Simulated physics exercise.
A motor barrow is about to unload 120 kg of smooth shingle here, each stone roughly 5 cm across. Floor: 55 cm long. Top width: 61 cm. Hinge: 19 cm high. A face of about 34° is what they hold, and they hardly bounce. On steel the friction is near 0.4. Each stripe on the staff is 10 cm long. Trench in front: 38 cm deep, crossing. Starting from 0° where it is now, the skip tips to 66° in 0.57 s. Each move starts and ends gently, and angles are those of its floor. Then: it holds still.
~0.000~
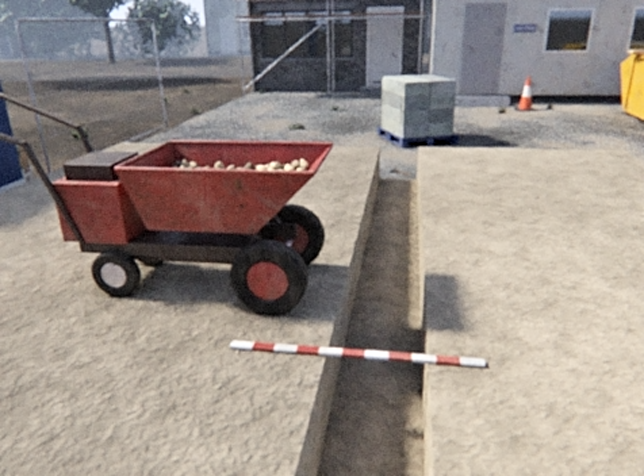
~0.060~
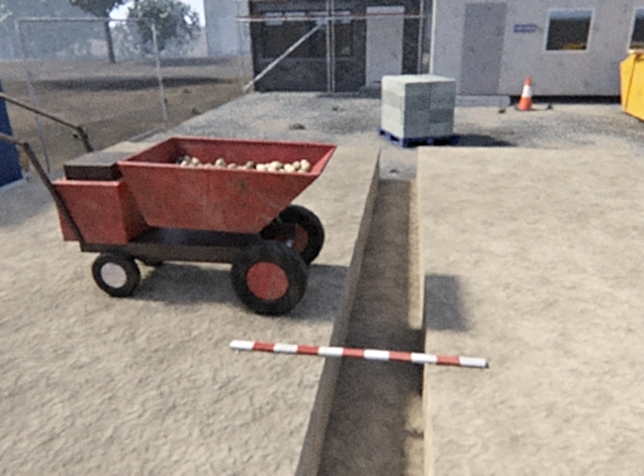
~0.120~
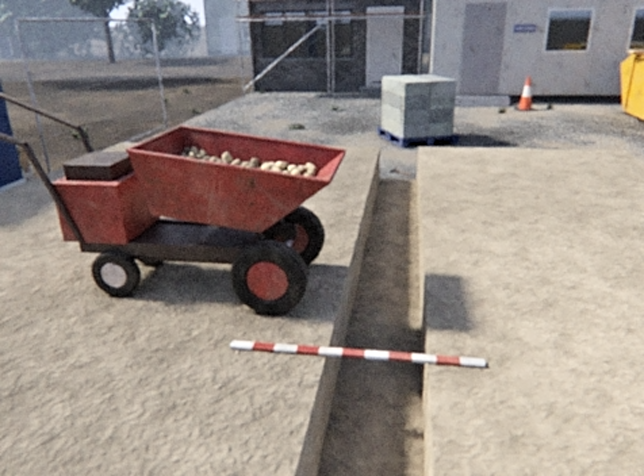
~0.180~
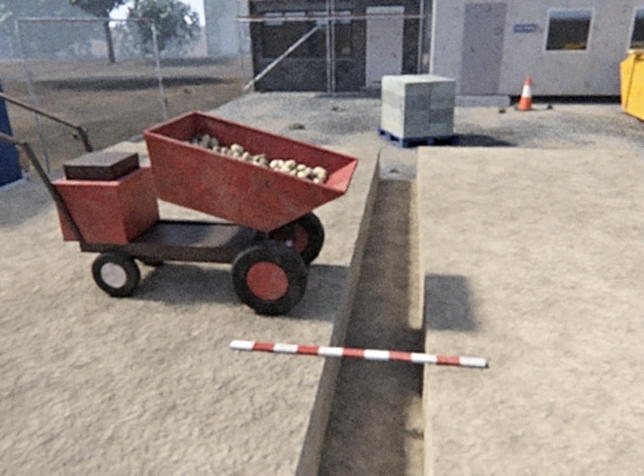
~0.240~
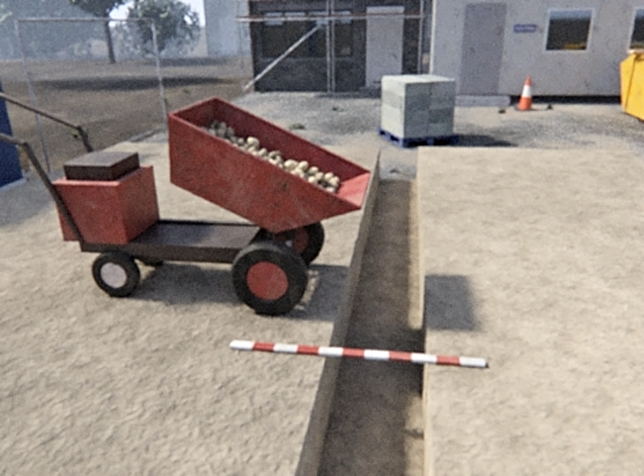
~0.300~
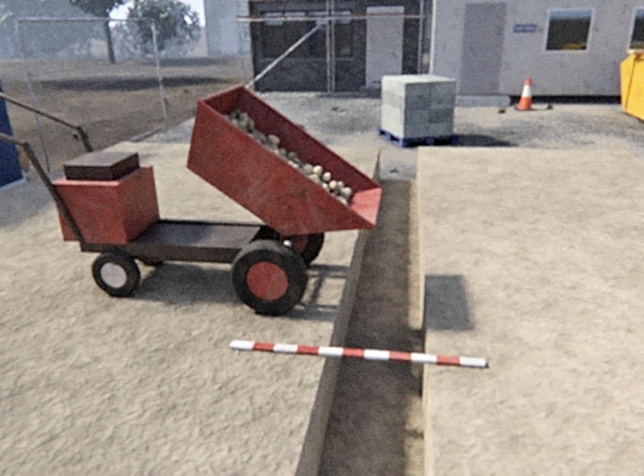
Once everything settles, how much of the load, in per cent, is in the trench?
Once it settles, about 29 per cent of the load is there.
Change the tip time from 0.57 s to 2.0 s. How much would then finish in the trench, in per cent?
About 50%.
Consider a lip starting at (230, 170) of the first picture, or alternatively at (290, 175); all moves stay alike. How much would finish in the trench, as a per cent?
Near 100 then near 60 percent.
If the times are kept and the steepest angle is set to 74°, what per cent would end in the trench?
About 40 per cent would end up in the trench.
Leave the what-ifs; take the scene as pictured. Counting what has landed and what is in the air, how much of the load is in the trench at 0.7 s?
Approx. 10 % of the load.
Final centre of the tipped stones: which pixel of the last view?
The resting stones are centred at roughly (471, 295).
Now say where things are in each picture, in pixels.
In the first frame, the skip is at 0°, its lip at (314, 174); the top of the load is at (271, 169).
In the second frame, the skip is at 2°, its lip at (319, 176); the top of the load is at (233, 168); the stones move at 0.5 m/s on average.
In the third frame, the skip is at 8°, its lip at (330, 182); the top of the load is at (202, 158); the stones move at 0.9 m/s on average.
In the fourth frame, the skip is at 16°, its lip at (345, 193); the top of the load is at (199, 144); the stones move at 1.3 m/s on average.
The fifth frame shows lip at (361, 209), floor tilted 25°, highest stones at (212, 132); the stones move at 1.5 m/s on average.
The sixth frame shows lip at (374, 227), floor tilted 36°, highest stones at (231, 121); the stones move at 1.5 m/s on average.
After 0.4 s the floor is at 56°; 100 % in the skip; the foremost stones are at (368, 238).
After 0.7 s the floor is at 66°; 87 % in the skip, 8 % in the trench, 5 % past the trench; the foremost stones are at (441, 278).
After 1.0 s the floor is at 66°; 17 % in the skip, 17 % in the trench, 66 % past the trench; the foremost stones are at (619, 320).
After 3.0 s the floor is at 66°; 0 % in the skip, 29 % in the trench, 71 % past the trench; the foremost stones are past the picture's edge.
